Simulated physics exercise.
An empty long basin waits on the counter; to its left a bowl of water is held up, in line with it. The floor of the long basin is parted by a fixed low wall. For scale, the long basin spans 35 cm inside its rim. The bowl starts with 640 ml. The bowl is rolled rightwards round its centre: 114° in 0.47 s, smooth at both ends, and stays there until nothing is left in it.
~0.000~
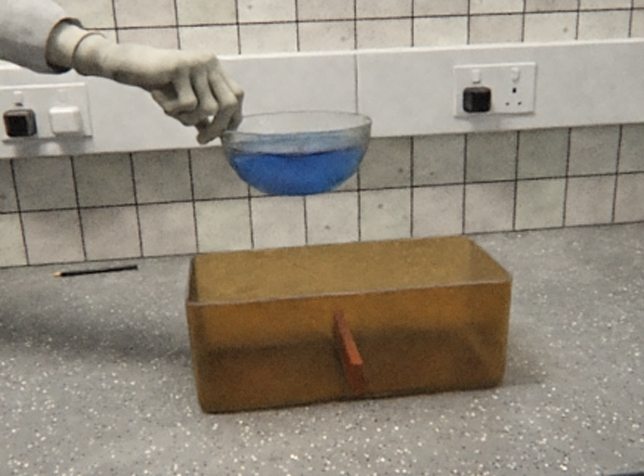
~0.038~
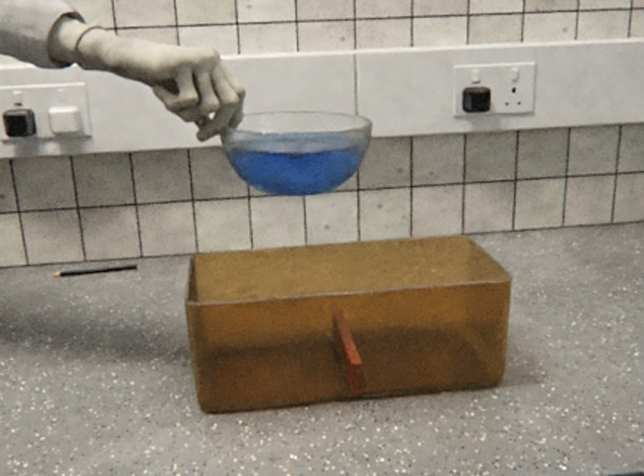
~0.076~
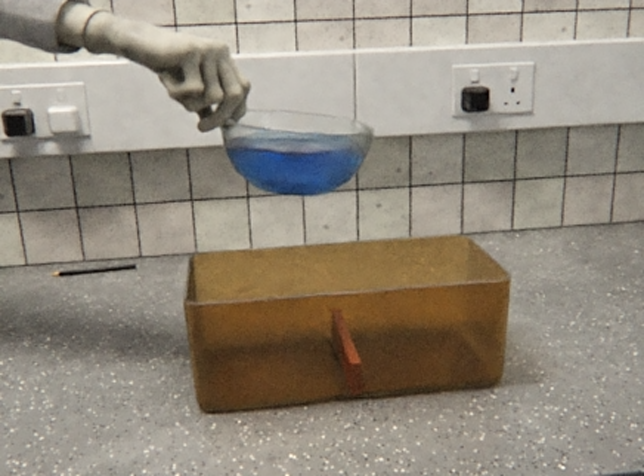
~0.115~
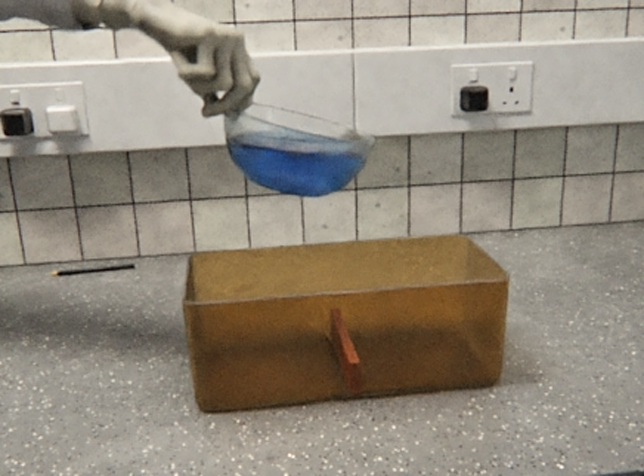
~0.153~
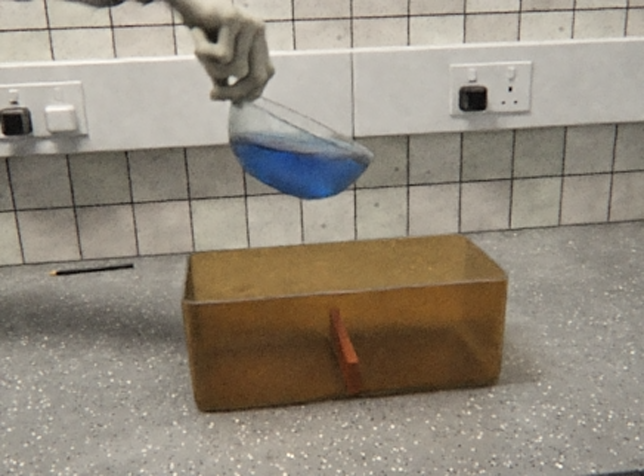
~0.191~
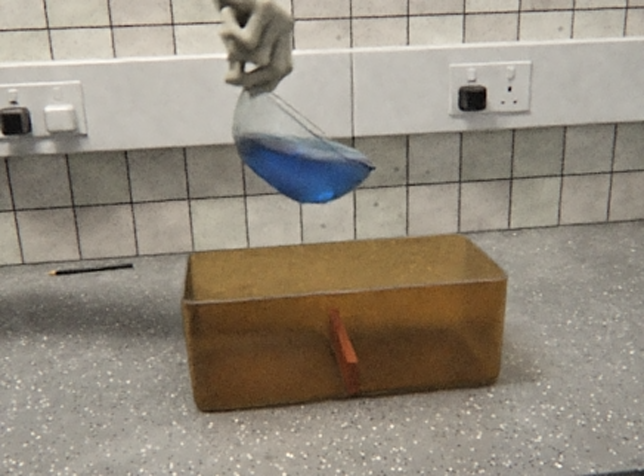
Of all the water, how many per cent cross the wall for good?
Roughly 78 per cent is past the wall.
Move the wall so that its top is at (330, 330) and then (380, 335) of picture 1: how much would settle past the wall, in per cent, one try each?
First 85, then 50 per cent.
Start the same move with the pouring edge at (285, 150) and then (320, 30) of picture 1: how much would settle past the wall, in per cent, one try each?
In turn about 15 and 65 per cent.
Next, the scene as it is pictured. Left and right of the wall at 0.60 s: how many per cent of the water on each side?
Some 8 per cent left and 78 right.
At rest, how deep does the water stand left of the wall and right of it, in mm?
Left about 4 mm, right about 20 mm.
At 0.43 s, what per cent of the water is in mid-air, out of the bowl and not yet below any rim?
About 26 per cent.
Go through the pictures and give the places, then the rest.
The first frame shows tilt 0°; pouring edge (369, 120); surface from (226, 146) to (364, 138); the long basin's rim runs from (189, 279) to (491, 257); the wall's top is at (346, 335).
The second frame shows tilt 2°; pouring edge (370, 122); surface from (226, 145) to (363, 139).
The third frame shows tilt 7°; pouring edge (371, 129); surface from (227, 142) to (363, 142).
The fourth frame shows tilt 16°; pouring edge (372, 140); surface from (228, 137) to (364, 146).
The fifth frame shows tilt 27°; pouring edge (371, 155); surface from (232, 135) to (367, 150).
The sixth frame shows tilt 40°; pouring edge (367, 172); surface from (236, 135) to (356, 153); 3 per cent is over the edge.
Then, 0.43 s in, the tilt is 111° and 3 per cent is still to pour, 0 is left of the wall and 71 right of it.
Then, 0.60 s in, the tilt is 114° and 0 per cent is still to pour, 8 is left of the wall and 78 right of it.
Then, 0.77 s in, the tilt is 114° and 0 per cent is still to pour, 13 is left of the wall and 80 right of it.
Then, 0.97 s in, the tilt is 114° and 0 per cent is still to pour, 16 is left of the wall and 78 right of it.
Finally, 16 per cent lies left of the wall, 78 right of it and 5 outside.
